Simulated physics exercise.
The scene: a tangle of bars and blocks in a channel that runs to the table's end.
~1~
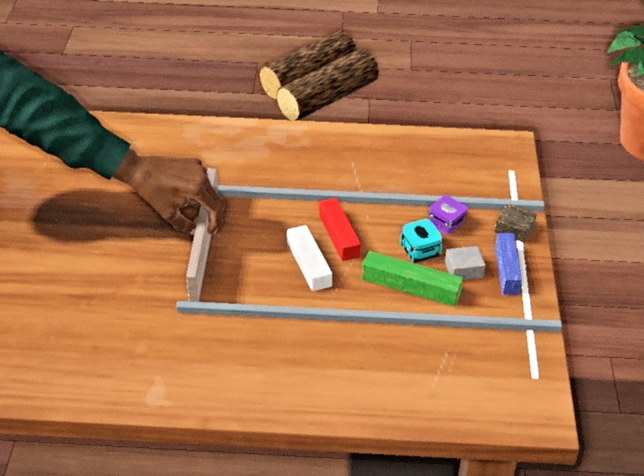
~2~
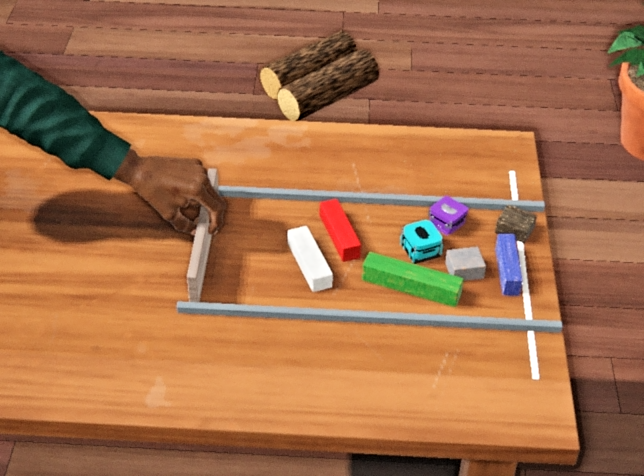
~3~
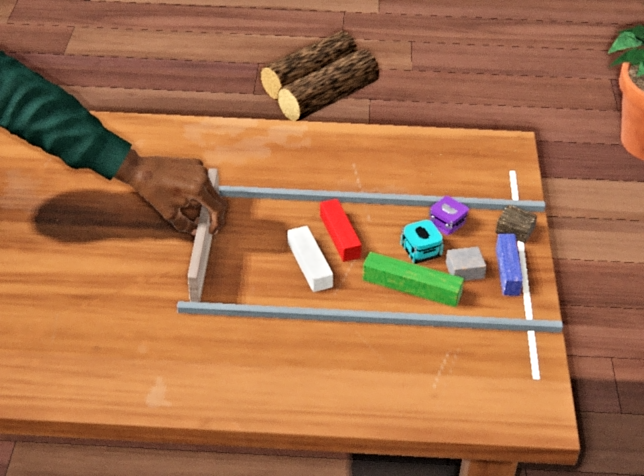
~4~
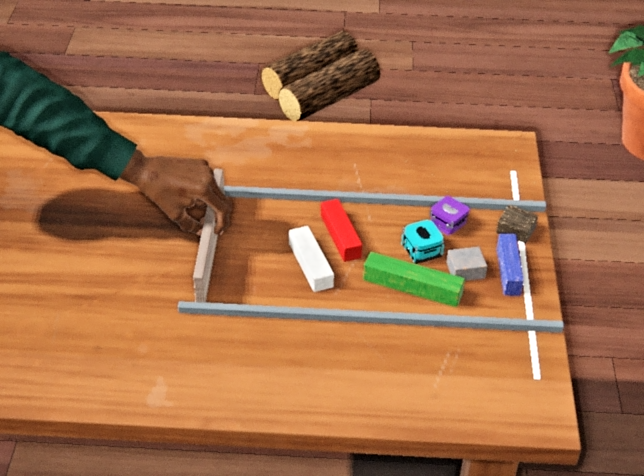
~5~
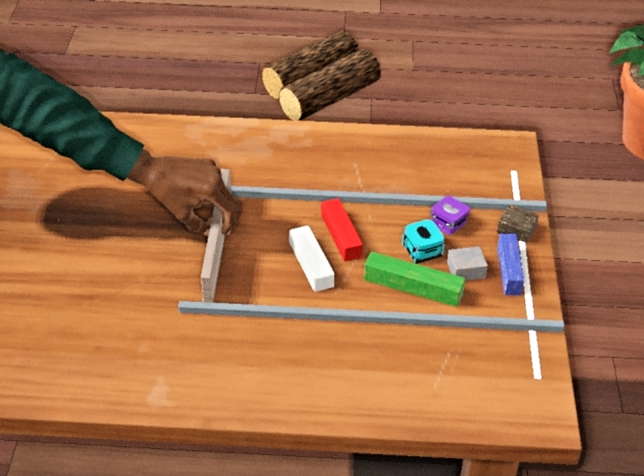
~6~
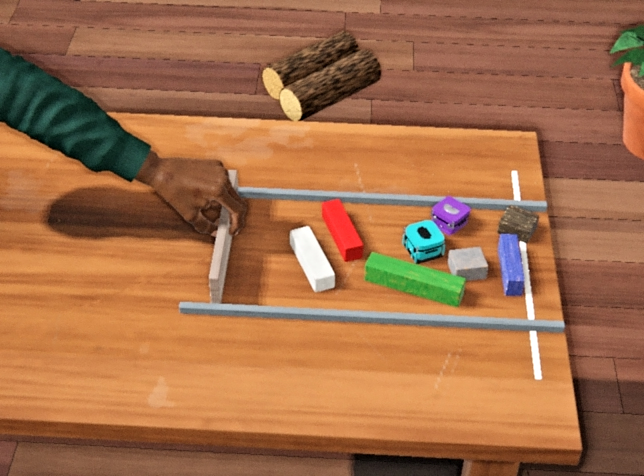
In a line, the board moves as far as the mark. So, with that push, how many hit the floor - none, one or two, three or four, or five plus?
I'd say five plus.
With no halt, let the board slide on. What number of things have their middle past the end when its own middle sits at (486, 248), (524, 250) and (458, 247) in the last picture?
Place by place: 2, 6 and 0.
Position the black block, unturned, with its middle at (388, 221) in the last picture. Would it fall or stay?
Placed there, it goes off the edge.
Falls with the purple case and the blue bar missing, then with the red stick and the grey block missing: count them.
The counts would be 4 and 4.
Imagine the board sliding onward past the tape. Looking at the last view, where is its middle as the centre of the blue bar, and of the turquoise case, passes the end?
I'd put it close to (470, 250), and close to (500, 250) for the other one.
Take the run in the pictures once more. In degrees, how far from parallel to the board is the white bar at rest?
I'd say it's about 0° out of line.
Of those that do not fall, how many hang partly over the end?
The count would be 1.
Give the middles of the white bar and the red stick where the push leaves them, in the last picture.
Final pixels, roughly: (538, 272) for the first, (548, 234) for the other.
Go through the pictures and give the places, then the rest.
In the first frame, black block (516, 223); blue bar (508, 264); grey block (465, 264); board (204, 234); tape (522, 265).
In the second frame, blue bar (509, 264); board (204, 234).
In the third frame, grey block (466, 264); green bar (413, 279).
In the fourth frame, black block (517, 224); turquoise case (423, 242).
In the fifth frame, blue bar (510, 264); purple case (450, 216).
In the sixth frame, black block (518, 224); blue bar (511, 265); grey block (468, 264); board (225, 236); tape (525, 265).
A little later, none off yet; black block at rest near (518, 224); blue bar at rest near (511, 265); grey block at rest near (468, 264).
Next, none off yet; black block at rest near (518, 224); blue bar at rest near (511, 265); grey block moving near (473, 263).
Later still, none off yet; black block shifted about its own width near (554, 219); blue bar shifted about its own width near (564, 266); grey block shifted well along near (534, 265).
When it is over, the number that fall off is five or more; down, green bar, turquoise case, purple case, grey block, blue bar and black block.
